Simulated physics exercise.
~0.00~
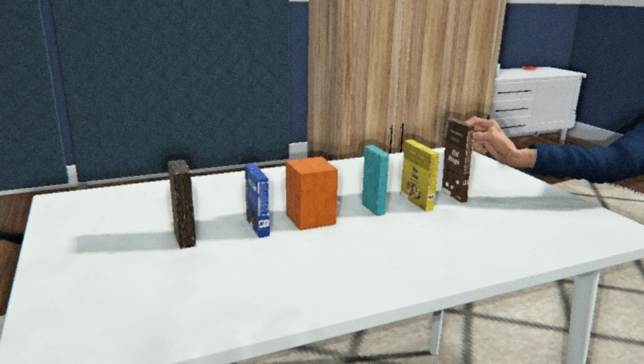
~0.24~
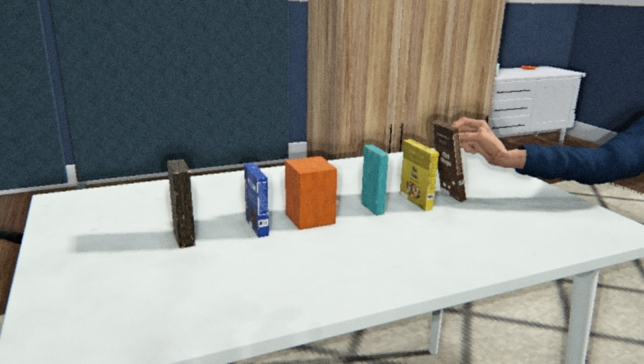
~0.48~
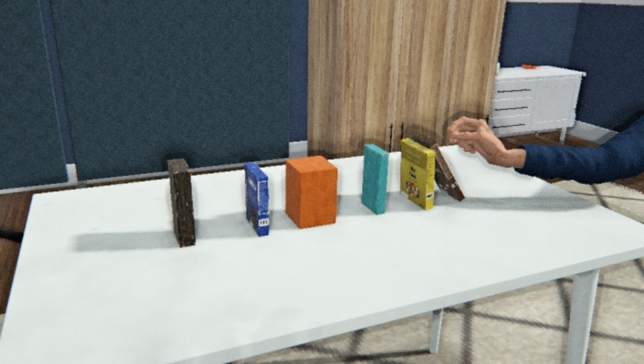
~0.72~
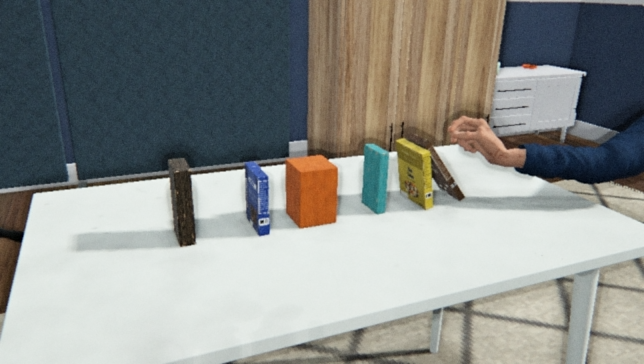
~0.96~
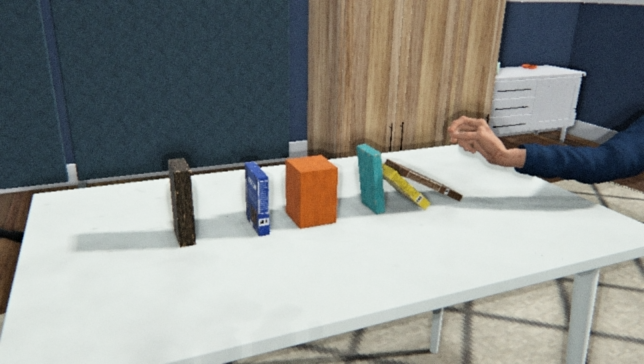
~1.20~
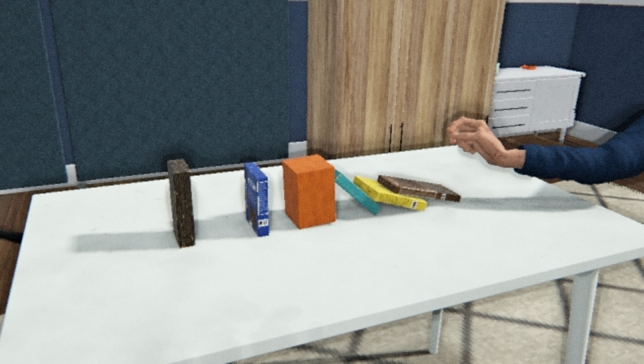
A hand tipped a brown book leftward on a white table, and it knocked over the yellow one, which toppled the turquoise one against an orange block. The block, the blue book and a dark board at the left stayed standing.
